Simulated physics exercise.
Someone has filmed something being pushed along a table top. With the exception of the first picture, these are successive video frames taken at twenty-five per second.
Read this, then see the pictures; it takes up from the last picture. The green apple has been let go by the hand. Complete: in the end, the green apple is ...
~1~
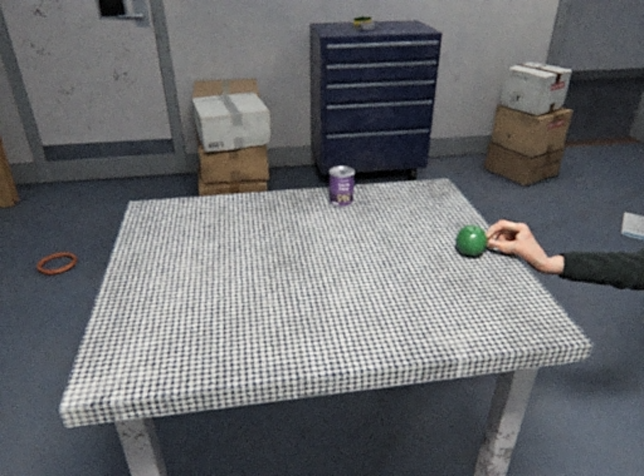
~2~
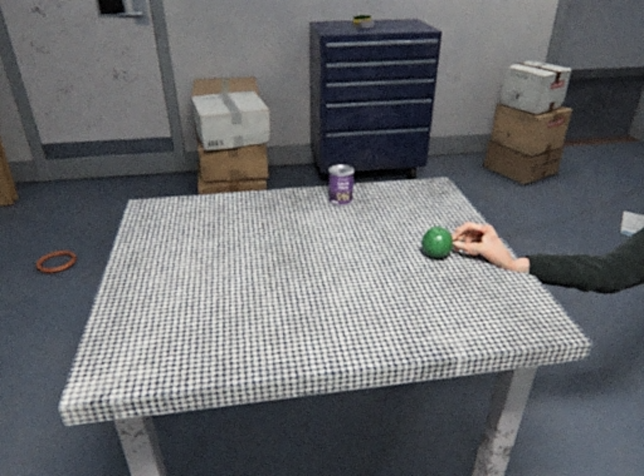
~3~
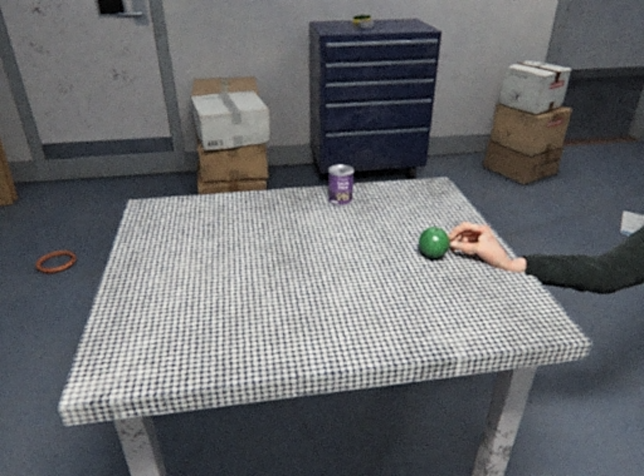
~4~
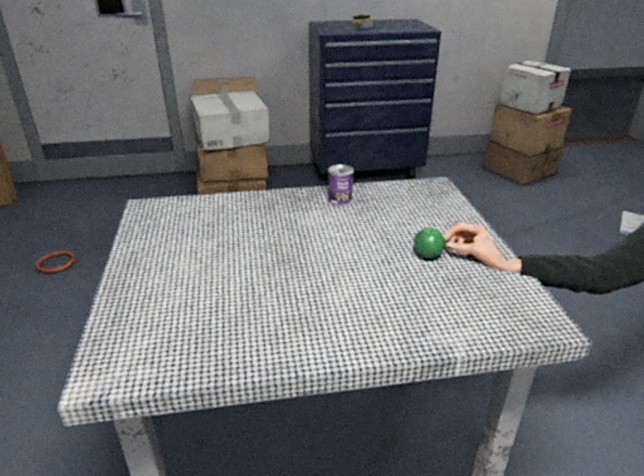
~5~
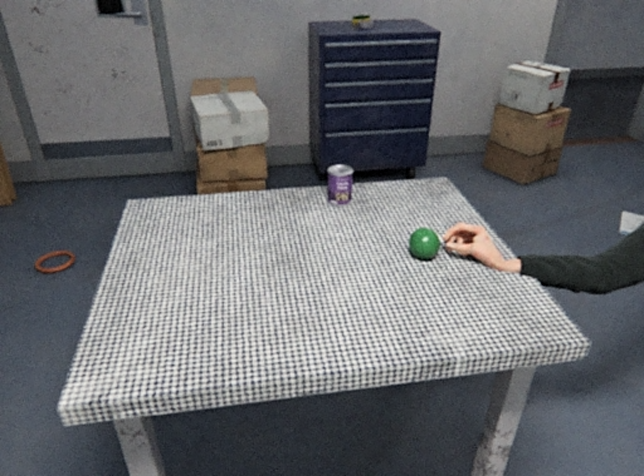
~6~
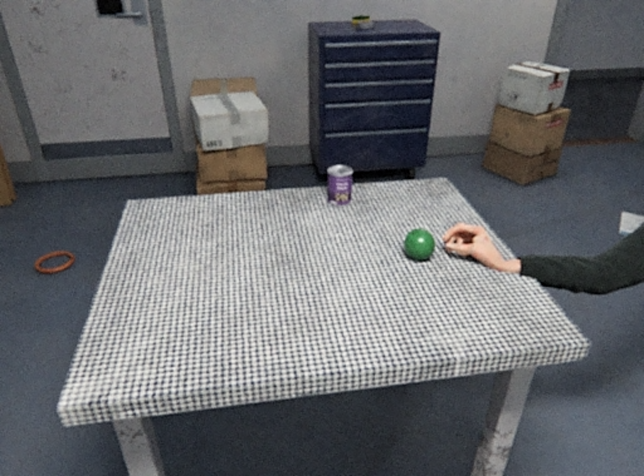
... on the table.
Then, 0.10 s later than the last frame, green apple moved about its own width near (410, 245).
Then, 0.30 s later than the last frame, green apple moved about its own width near (397, 246).
When it is over, moved from the start, green apple. End places, in pixels of the last picture, green apple near (393, 247).
